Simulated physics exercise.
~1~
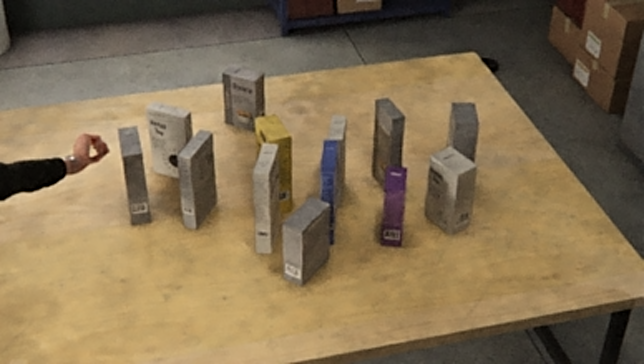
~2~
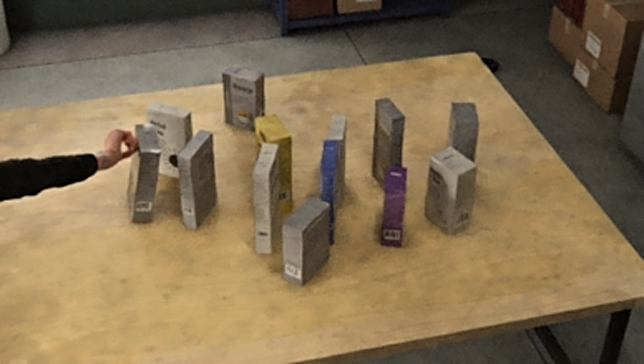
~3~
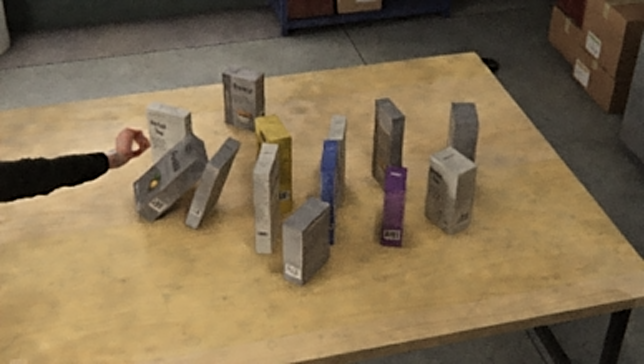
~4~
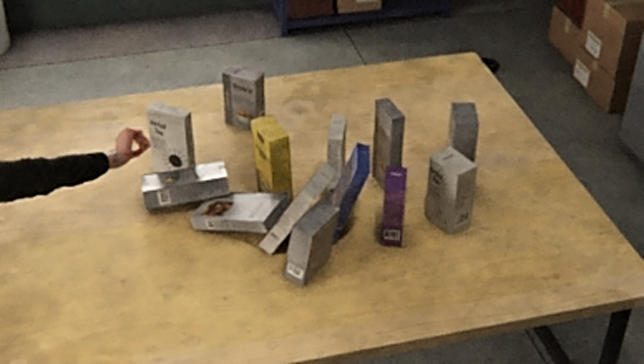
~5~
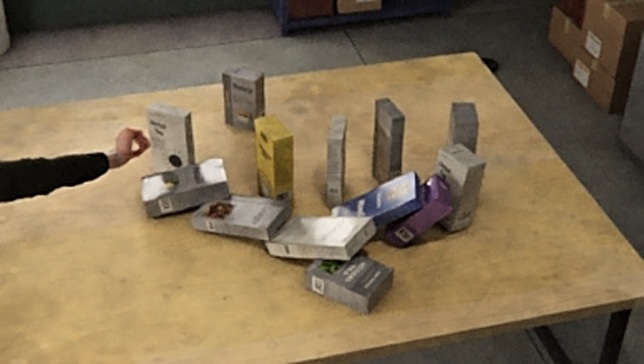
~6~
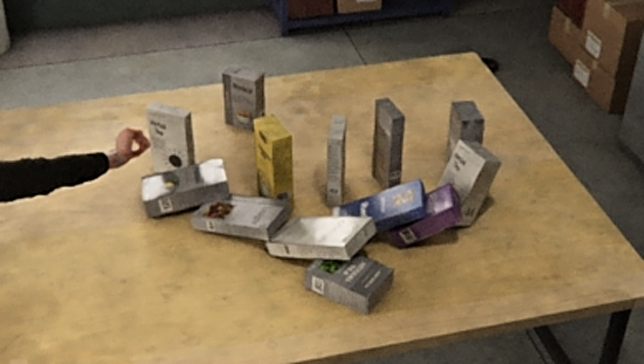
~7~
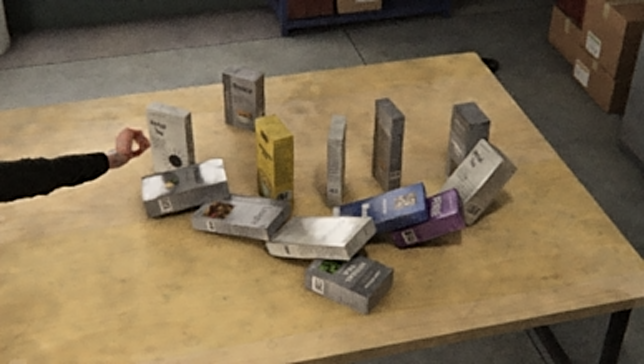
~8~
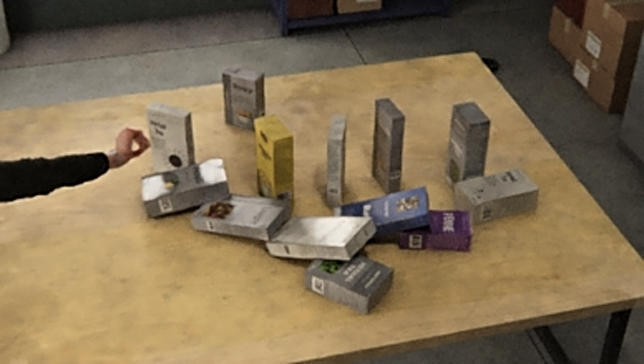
The clip opens on a wooden table crowded with upright boxes, mostly grey, with one yellow, one blue and one purple, as a hand reaches in from the left. The hand pushes the leftmost box, which tips to the right into its neighbour. That one topples too, and the fall spreads through the grey boxes in front until the blue box leans over. The blue box drops against the purple one, which tips into a pale box on the right. That last box slowly falls onto its side, leaving the blue and purple boxes down while the yellow box and several grey ones still stand.
